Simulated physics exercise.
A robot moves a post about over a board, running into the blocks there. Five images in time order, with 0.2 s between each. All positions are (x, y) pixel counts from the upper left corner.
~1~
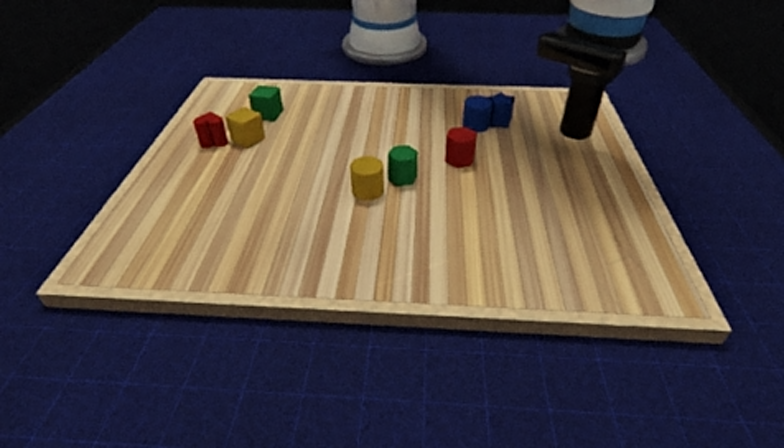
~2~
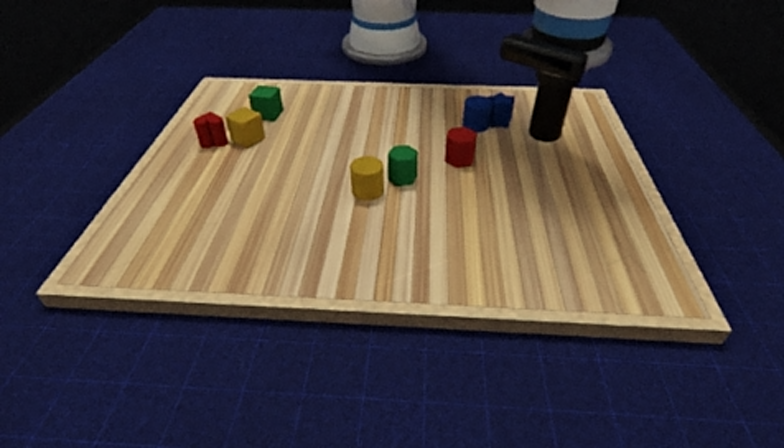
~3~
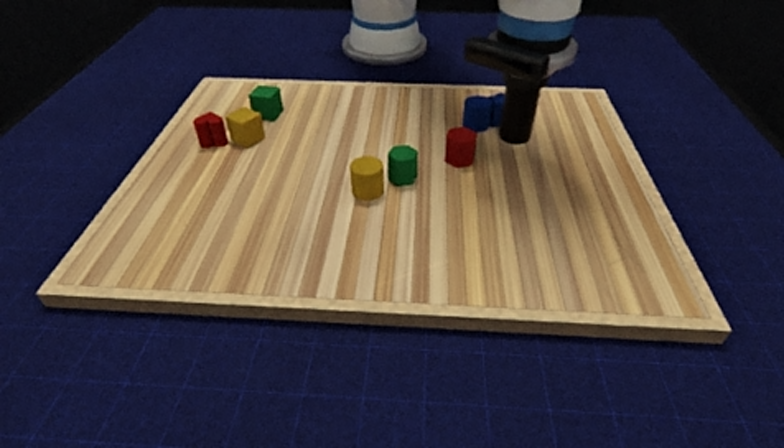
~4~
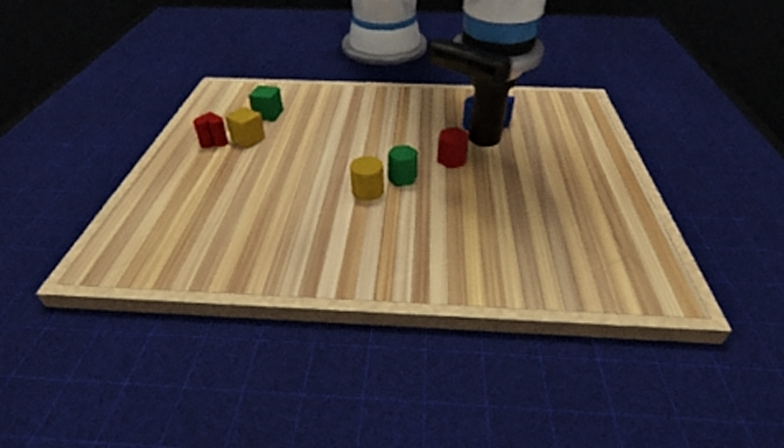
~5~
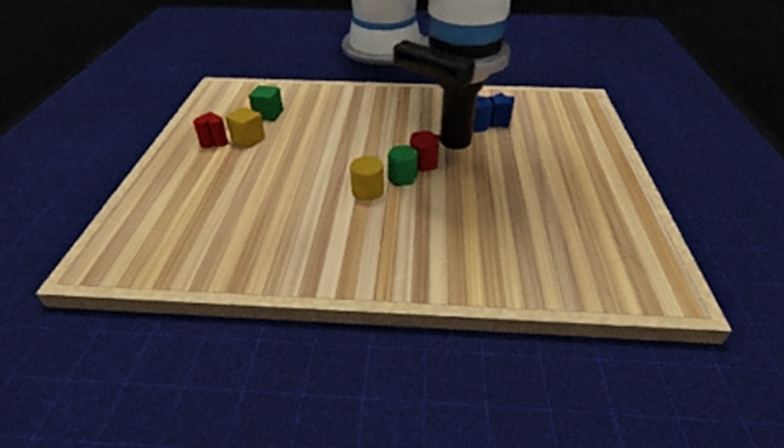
On a striped wooden board set over a dark blue surface, a robot arm moves a dark post leftward from the right side, passing in front of two blue blocks. The post then meets a red block and pushes it left, close to the green and yellow blocks, which stay still.
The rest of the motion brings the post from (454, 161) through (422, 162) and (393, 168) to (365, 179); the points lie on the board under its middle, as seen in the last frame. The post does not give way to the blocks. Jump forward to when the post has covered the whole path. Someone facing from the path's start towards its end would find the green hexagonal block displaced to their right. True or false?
It is false.
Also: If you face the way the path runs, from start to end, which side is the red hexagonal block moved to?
The right.
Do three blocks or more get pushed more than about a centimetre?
Yes, I think so.
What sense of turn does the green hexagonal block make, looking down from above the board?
The sense of turning is anti-clockwise.
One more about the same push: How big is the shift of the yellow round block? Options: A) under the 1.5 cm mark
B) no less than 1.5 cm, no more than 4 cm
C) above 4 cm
(B)
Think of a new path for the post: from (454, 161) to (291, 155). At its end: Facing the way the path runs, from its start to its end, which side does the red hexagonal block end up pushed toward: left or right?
It moves over to the left.
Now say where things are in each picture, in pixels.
In the first frame, post's lower end at (575, 133); yellow round block at (367, 165); green hexagonal block at (403, 152); red hexagonal block at (462, 134); blue round block at (479, 102).
In the second frame, post at (544, 135); blocks still.
In the third frame, post at (514, 137); blocks still.
In the fourth frame, post at (485, 140); red hexagonal block at (454, 135).
In the fifth frame, post at (456, 142); yellow round block at (367, 165); green hexagonal block at (403, 152); red hexagonal block at (425, 138); blue round block at (479, 102).
On the path given first. One third of the way, post at (423, 143); green hexagonal block at (393, 156), turned 45° anticlockwise; red hexagonal block at (392, 139), turned 20° anticlockwise.
Two thirds of the way, post at (392, 150); yellow round block at (358, 171); green hexagonal block at (387, 161), turned 75° anticlockwise; red hexagonal block at (361, 141).
At the end, post at (364, 160); yellow round block at (352, 179); green hexagonal block at (382, 169), turned 135° anticlockwise; red hexagonal block at (341, 142), turned 40° clockwise; blue round block still.
